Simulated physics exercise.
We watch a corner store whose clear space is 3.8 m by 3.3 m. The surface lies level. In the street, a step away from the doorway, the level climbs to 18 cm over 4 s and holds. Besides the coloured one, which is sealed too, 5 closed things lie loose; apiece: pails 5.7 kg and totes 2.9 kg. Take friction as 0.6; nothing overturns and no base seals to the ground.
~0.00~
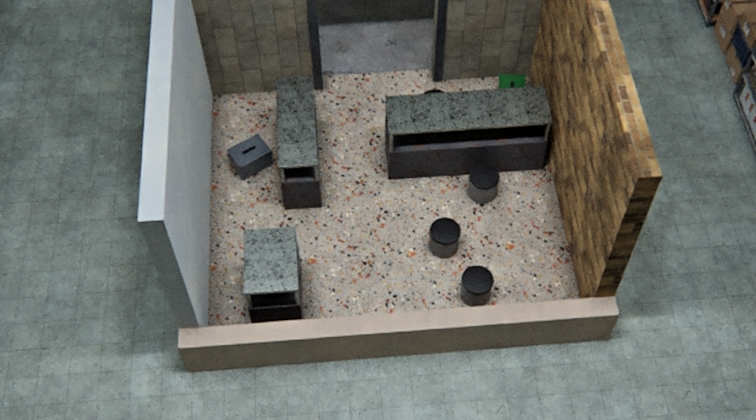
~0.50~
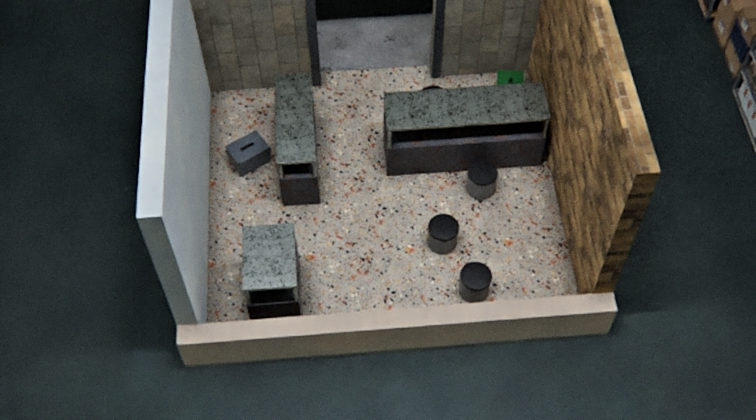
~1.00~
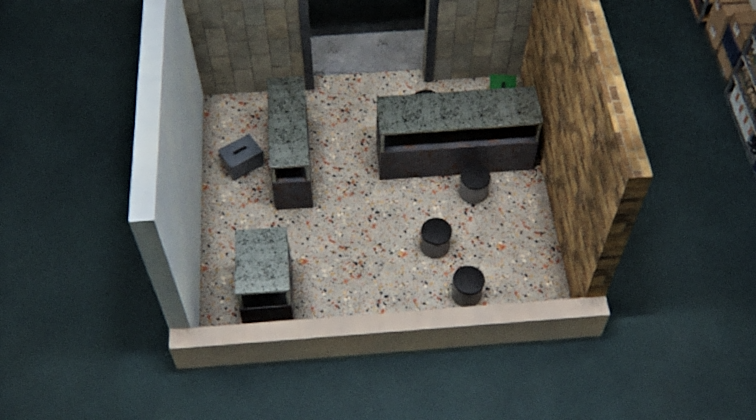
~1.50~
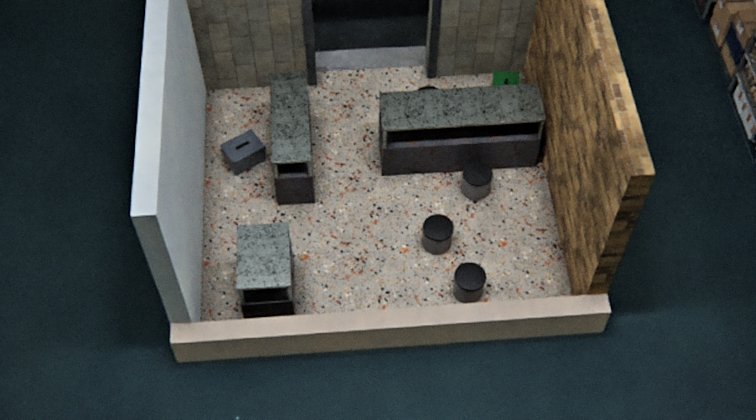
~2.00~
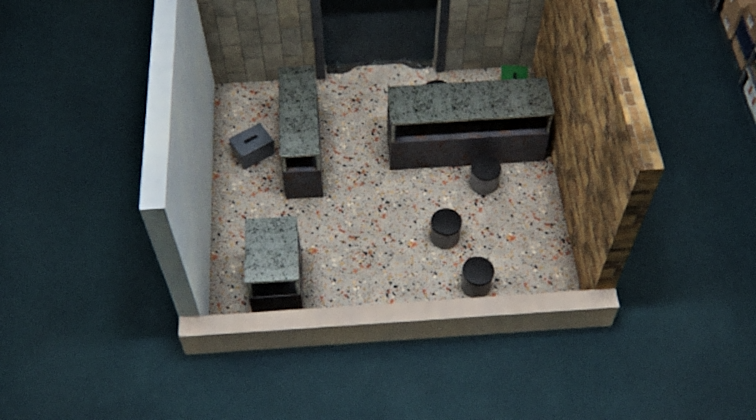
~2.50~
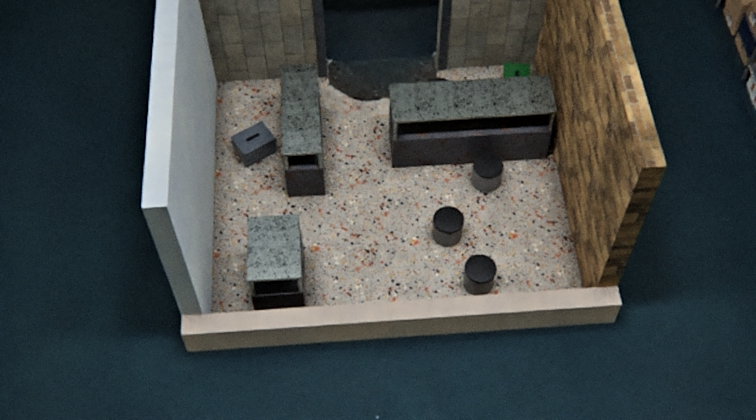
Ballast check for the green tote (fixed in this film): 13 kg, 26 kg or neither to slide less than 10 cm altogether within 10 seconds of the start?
I expect that only the higher weight holds it.
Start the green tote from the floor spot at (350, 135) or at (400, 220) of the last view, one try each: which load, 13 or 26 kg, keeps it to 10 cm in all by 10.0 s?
In that order: It takes the larger; only the larger holds.
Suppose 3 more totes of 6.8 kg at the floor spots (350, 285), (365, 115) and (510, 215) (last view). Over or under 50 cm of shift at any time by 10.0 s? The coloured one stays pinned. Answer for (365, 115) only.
Answer: Past it.
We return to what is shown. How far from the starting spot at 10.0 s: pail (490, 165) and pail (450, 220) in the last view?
In turn: 5 cm, 30 cm.
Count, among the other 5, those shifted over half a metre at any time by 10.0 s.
2 of them.
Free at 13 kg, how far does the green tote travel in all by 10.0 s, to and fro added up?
About 120 cm.
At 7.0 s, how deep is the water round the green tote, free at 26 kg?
Roughly 13 cm.
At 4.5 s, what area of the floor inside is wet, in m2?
Roughly 4.0 m2.
After 3.5 s the green tote would be 0 cm from its start with 13 kg and 0 cm from its start with 26 kg; 0 cm of water round it then.
After 4.5 s the green tote would be 0 cm from its start with 13 kg and 0 cm from its start with 26 kg; 2 cm of water round it then.
After 7.0 s the green tote would be 10 cm from its start with 13 kg and 0 cm from its start with 26 kg; 13 cm of water round it then.
After 10.0 s the green tote would be 87 cm from its start with 13 kg and 0 cm from its start with 26 kg; 13 cm of water round it then.
